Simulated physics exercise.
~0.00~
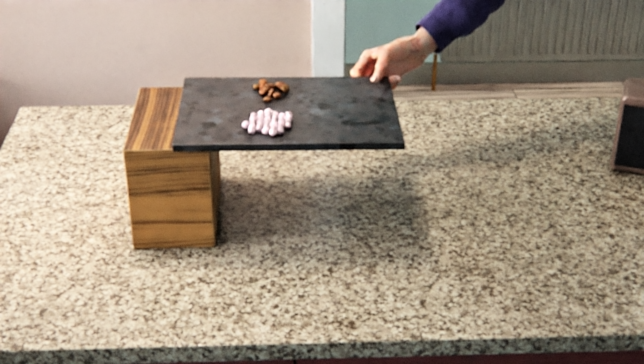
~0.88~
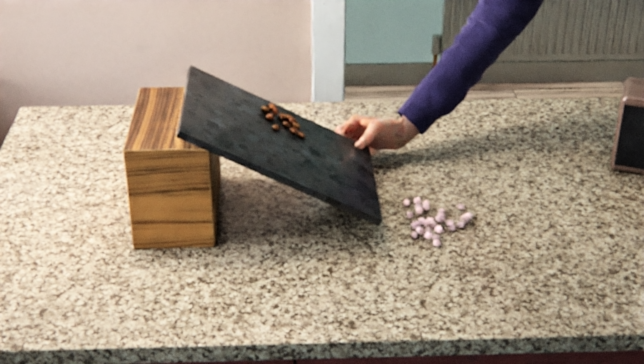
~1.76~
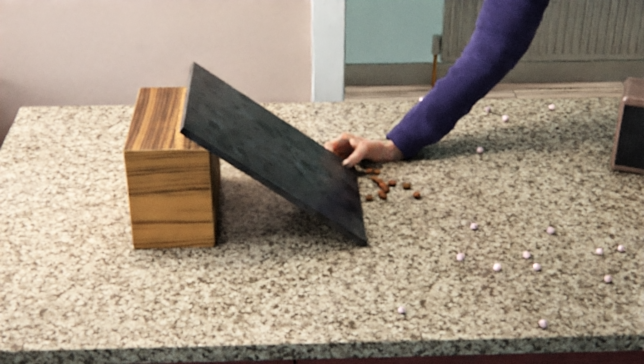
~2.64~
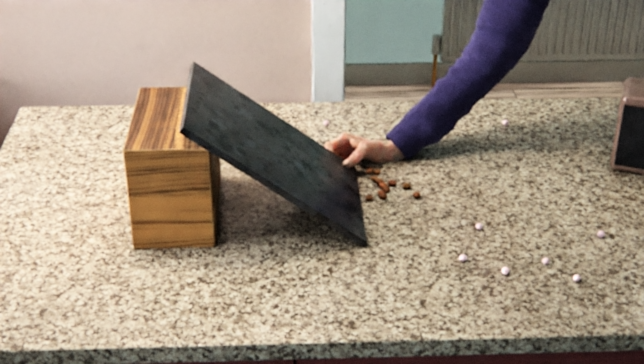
To begin with, a hand in a purple sleeve holds up the right end of a dark board whose left end rests on a wooden block, with a small heap of brown pieces behind a heap of pale pink ones. The hand lowers its end, and the pink pieces slide off to the right onto the speckled counter while the brown ones stay on the board. As the board tilts further and comes to rest, the brown pieces slide down and gather near its foot. The pale ones scatter much farther, and most disappear from the counter, leaving a few behind.
